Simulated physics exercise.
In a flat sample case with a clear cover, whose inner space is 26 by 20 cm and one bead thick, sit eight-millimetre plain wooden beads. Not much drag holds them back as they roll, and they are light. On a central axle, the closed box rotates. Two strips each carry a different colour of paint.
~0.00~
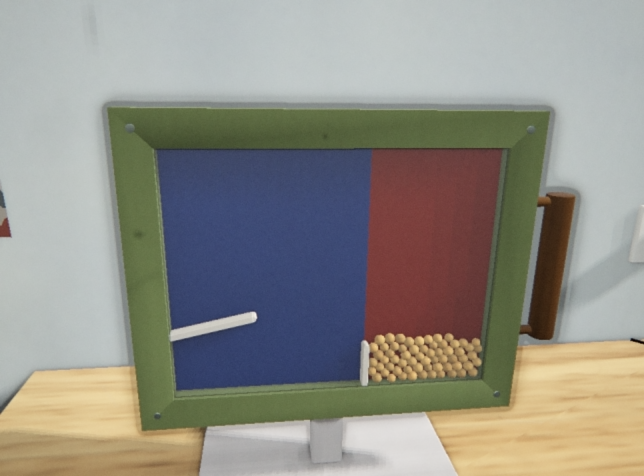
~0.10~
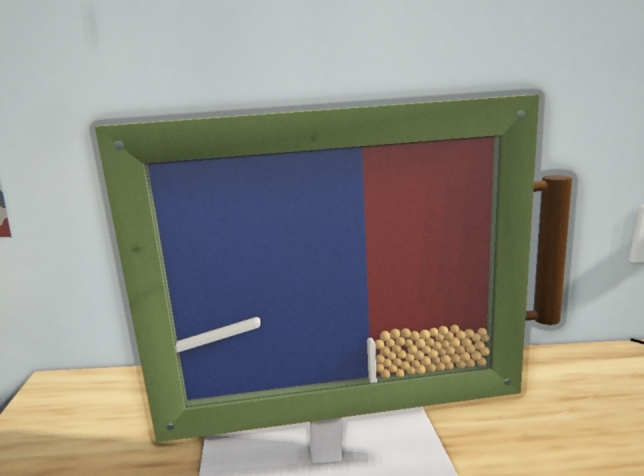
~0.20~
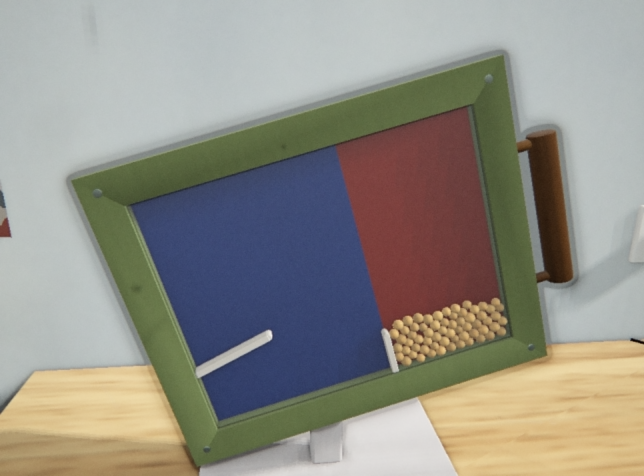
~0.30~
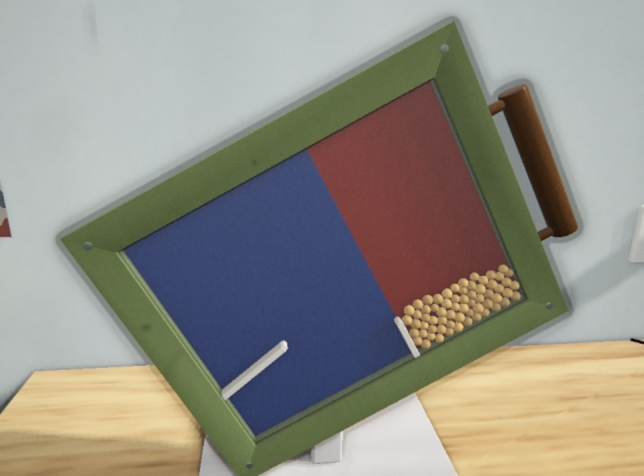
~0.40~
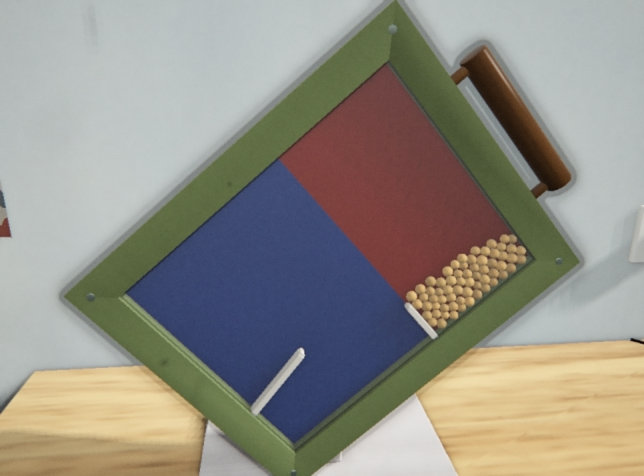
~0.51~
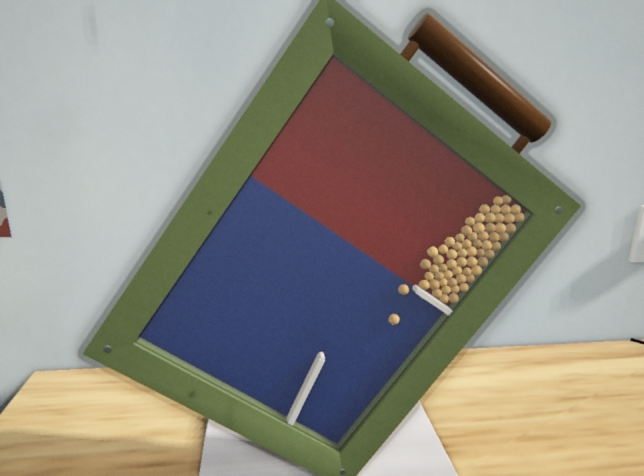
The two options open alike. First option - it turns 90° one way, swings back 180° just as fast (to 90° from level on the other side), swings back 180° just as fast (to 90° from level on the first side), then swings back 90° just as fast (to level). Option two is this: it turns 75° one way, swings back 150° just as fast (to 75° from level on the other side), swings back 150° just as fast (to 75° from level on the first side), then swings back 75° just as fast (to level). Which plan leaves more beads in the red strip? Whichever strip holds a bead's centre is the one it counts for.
Go for the later plan.
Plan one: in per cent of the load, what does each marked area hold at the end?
Red strip 20, blue strip 80.
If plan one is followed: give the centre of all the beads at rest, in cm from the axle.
Left: About 7 cm; below: About 7 cm.
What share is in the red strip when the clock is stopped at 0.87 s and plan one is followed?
45 percent.
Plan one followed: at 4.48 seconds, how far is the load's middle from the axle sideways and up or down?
About 2 cm left and 10 cm below.
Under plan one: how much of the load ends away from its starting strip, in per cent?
Something near 80 per cent end up elsewhere.
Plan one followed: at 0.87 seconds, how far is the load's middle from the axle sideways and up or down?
Position estimate: Right 4 cm, below 1 cm.
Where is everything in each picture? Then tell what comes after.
Level; about 60 beads; beads centred (424, 358); top one (390, 339); red (429, 269), blue (269, 274), in the first frame.
Turned 4° anticlockwise; beads centred (431, 351); top one (455, 329), in the second frame.
Turned 16° anticlockwise; beads centred (447, 331); top one (496, 302); wall ends (385, 334), (269, 335), in the third frame.
Turned 29° anticlockwise; beads centred (460, 306); top one (503, 269), in the fourth frame.
Turned 41° anticlockwise; beads centred (466, 281); top one (505, 239), in the fifth frame.
Turned 55° anticlockwise; beads centred (467, 253); top one (506, 200); red (394, 193), blue (297, 322), in the sixth frame.
Plan one. At 0.87 s, it stands 90° anticlockwise; the beads' middle is 4 cm right of and 1 cm below the centre; red 45 %, blue 55 %.
After 4.48 s, it stands 45° anticlockwise; the beads' middle is 2 cm left of and 10 cm below the centre; red 20 %, blue 80 %.
After 4.92 s, it stands level; the beads' middle is 8 cm left of and 6 cm below the centre; red 20 %, blue 80 %.
Settled by 5.9 s, it stands level; red 20 %, blue 80 %.
Plan two would end with red 40 %, blue 60 %.
